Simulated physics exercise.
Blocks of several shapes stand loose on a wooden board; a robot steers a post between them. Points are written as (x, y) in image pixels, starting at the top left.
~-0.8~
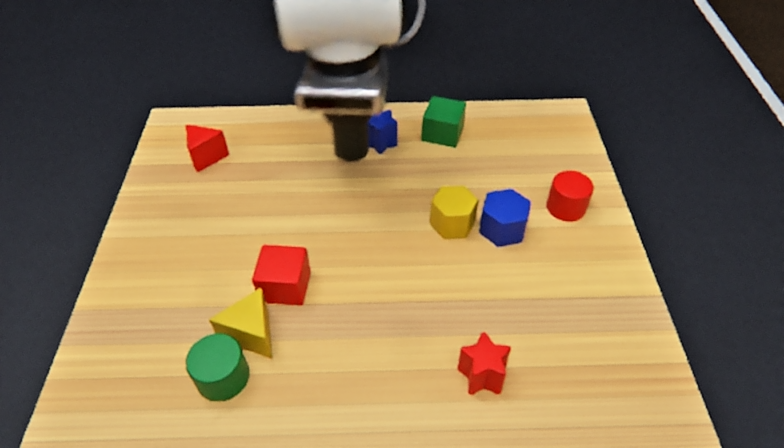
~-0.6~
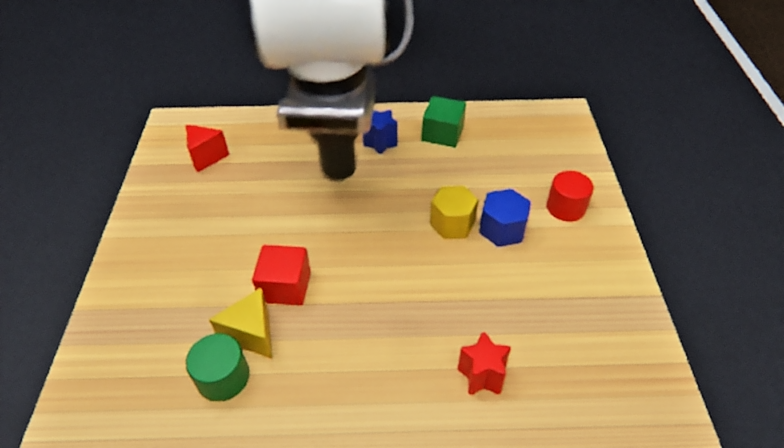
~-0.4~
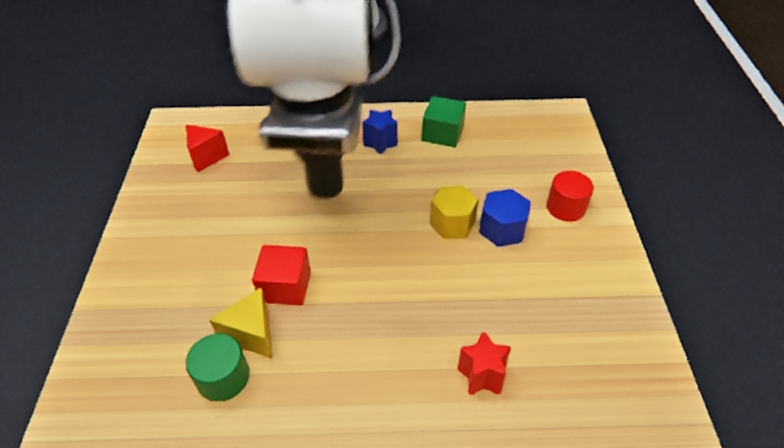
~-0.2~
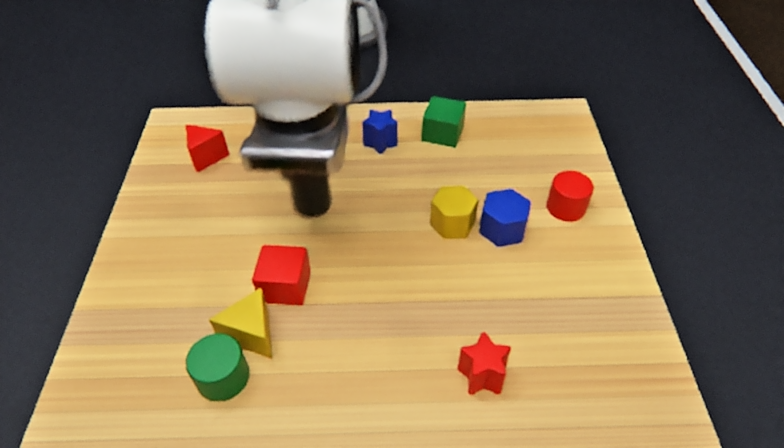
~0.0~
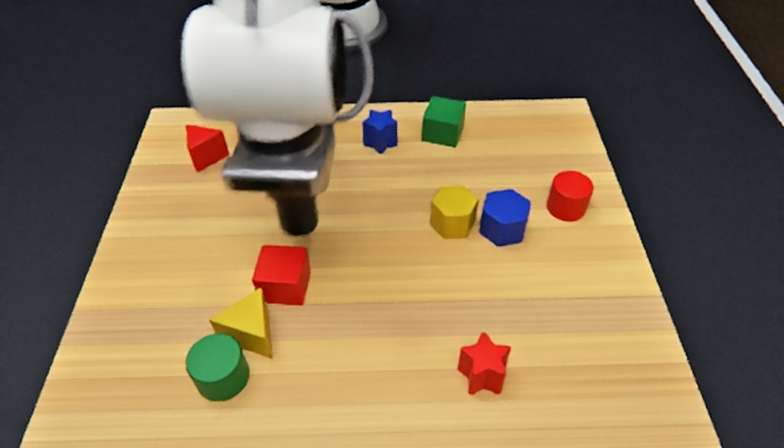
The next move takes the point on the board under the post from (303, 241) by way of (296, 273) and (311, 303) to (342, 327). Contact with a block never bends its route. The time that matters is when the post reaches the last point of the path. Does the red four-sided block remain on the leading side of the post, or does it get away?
It lies beside or behind the post.
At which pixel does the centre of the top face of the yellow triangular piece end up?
It comes to (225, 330).
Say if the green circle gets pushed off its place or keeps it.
It is moved from its place.
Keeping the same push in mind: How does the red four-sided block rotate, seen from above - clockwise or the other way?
It is turned clockwise.
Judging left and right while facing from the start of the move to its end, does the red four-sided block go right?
Final answer: Yes.
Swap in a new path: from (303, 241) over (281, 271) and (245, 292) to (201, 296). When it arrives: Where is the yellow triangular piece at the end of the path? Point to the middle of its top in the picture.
At roughly (247, 342).
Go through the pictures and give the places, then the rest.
Tip of the post (352, 152), middles of tops, green circle (213, 356), yellow triangular piece (245, 314), red four-sided block (280, 263), in the first frame.
Post (339, 170), nothing pushed, in the second frame.
Post (326, 188), nothing pushed, in the third frame.
Post (313, 206), nothing pushed, in the fourth frame.
Post (300, 224), green circle (213, 356), yellow triangular piece (245, 314), red four-sided block (280, 263), in the fifth frame.
On the path given first. One third of the way, post (292, 257); green circle (207, 365); yellow triangular piece (233, 327); red four-sided block (268, 284), turned 25° clockwise.
Two thirds of the way, post (308, 286); green circle (204, 372); yellow triangular piece (225, 330), turned 20° anticlockwise; red four-sided block (259, 297), turned 55° clockwise.
At the end, post (340, 310); green circle (204, 372); yellow triangular piece (225, 330), turned 20° anticlockwise; red four-sided block (259, 297), turned 55° clockwise.
